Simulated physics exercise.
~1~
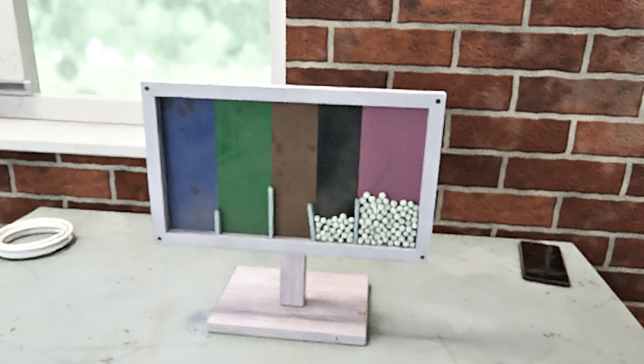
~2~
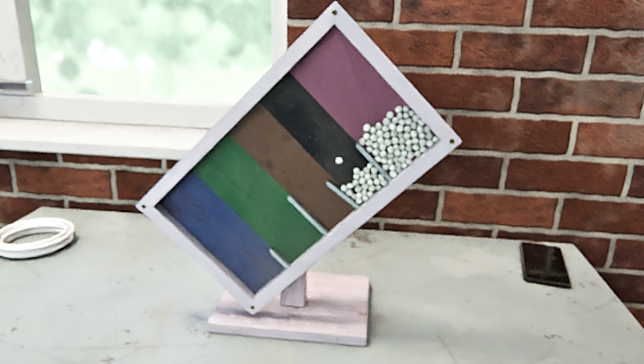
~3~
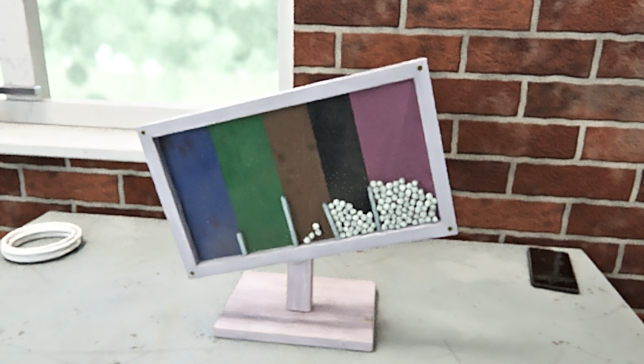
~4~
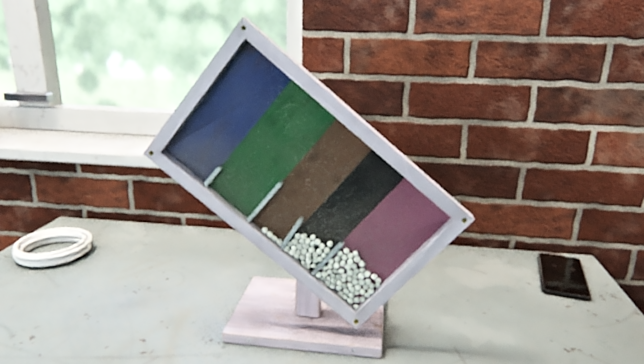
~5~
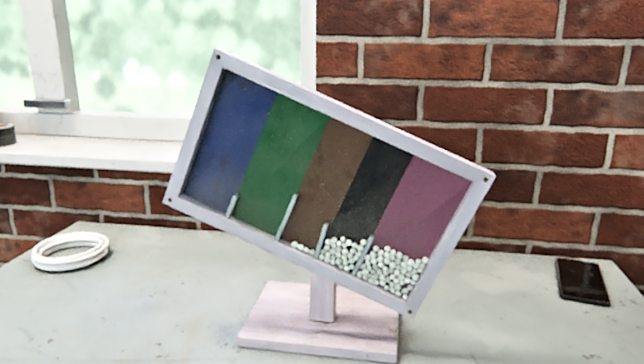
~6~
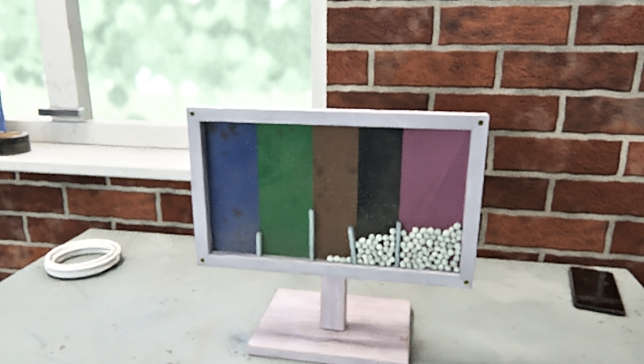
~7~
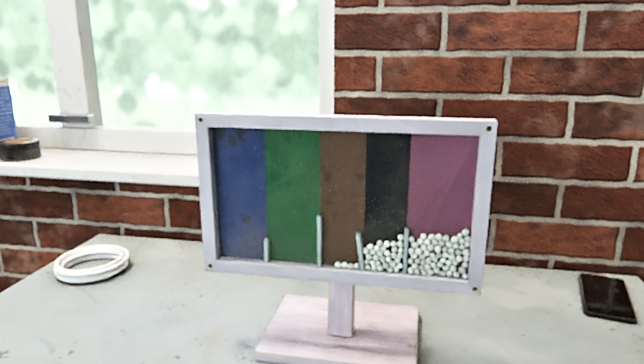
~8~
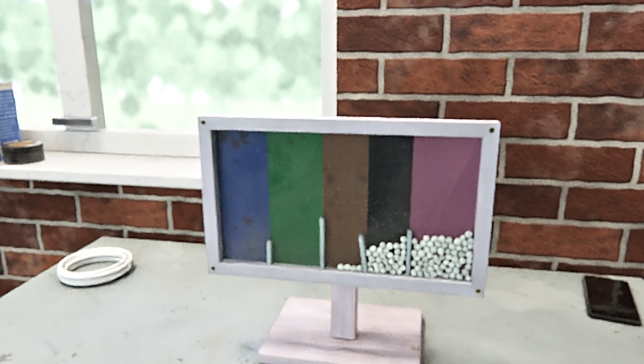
A framed box of white balls tilts left, then right, and levels, balls mostly under pink.
